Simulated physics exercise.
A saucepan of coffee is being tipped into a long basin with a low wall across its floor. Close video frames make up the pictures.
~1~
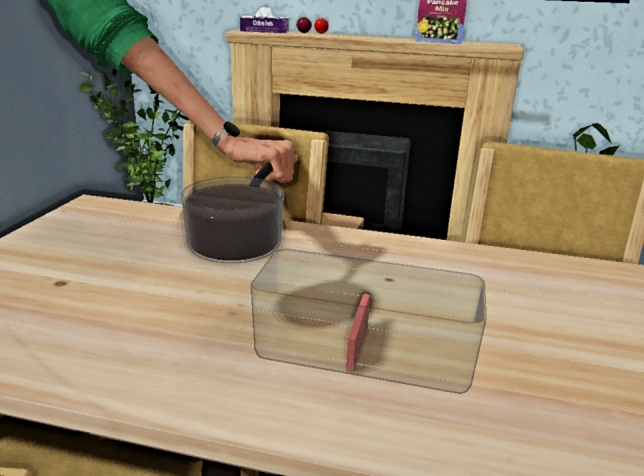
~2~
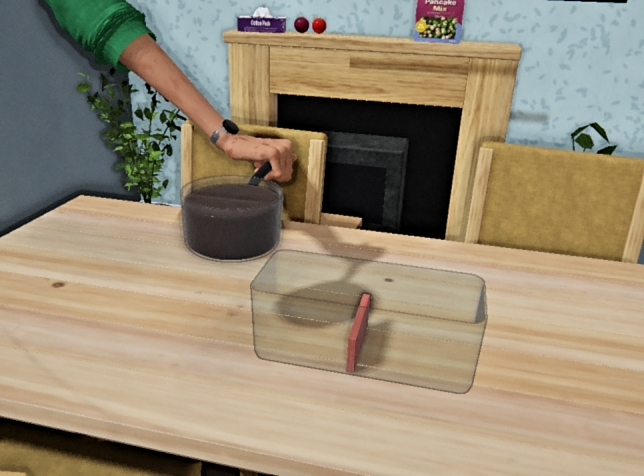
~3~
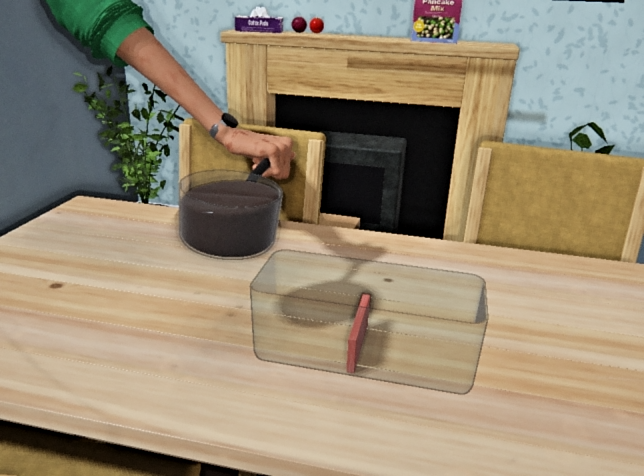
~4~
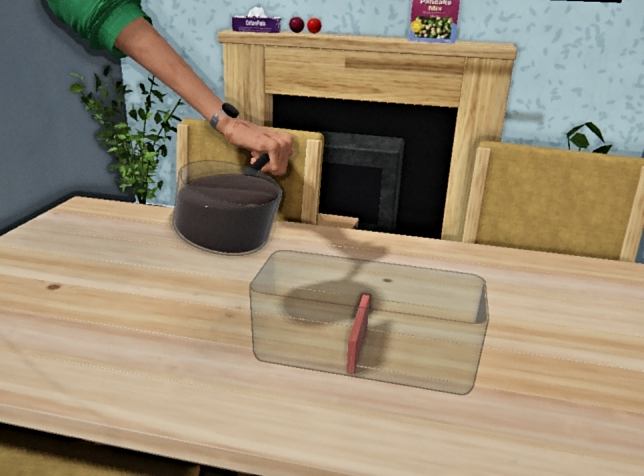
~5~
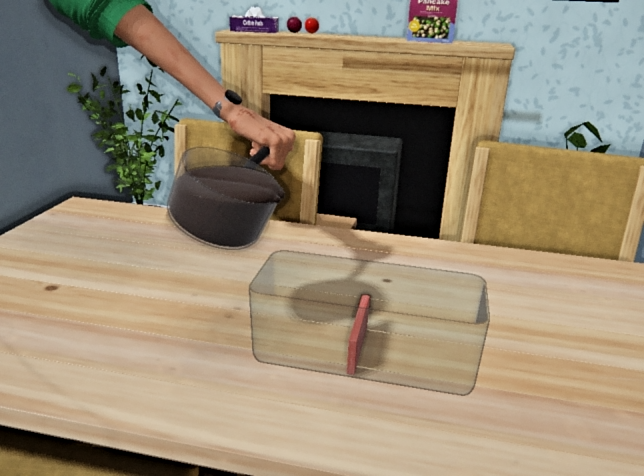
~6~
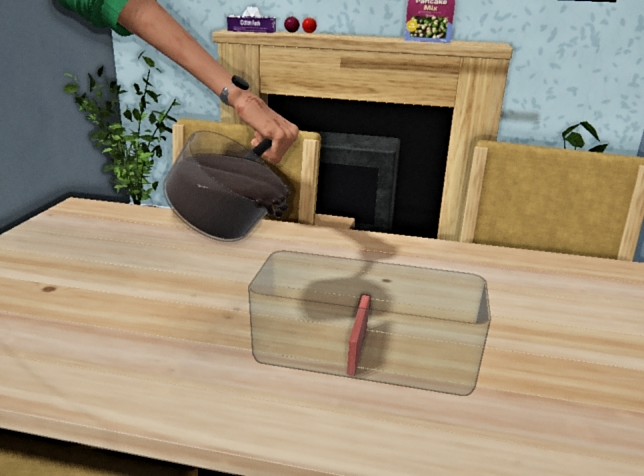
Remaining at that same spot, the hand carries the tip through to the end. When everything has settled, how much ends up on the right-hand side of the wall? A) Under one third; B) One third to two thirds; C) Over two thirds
Option B: One third to two thirds.
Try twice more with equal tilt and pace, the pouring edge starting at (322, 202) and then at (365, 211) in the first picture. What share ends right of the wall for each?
Around 70 percent first, around 75 percent second.
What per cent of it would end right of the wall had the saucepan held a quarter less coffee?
It comes to around 40 percent.
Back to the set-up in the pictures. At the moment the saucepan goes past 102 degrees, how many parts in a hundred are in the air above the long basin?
That works out near 50 percent.
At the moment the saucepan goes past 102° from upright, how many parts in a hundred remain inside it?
I'd reckon near 35 percent is still held at that tilt.
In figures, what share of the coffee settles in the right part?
It comes to some 45 per cent.
A moment on, the saucepan is tipped right over and 35 per cent is still to pour, 15 is left of the wall and 0 right of it.
Next, the saucepan is tipped right over and 2 per cent is still to pour, 34 is left of the wall and 56 right of it.
Then the saucepan is tipped right over and 0 per cent is still to pour, 43 is left of the wall and 34 right of it.
Later the saucepan is tipped right over and 0 per cent is still to pour, 48 is left of the wall and 48 right of it.
Finally, 49 per cent lies left of the wall, 47 right of it and 4 outside.
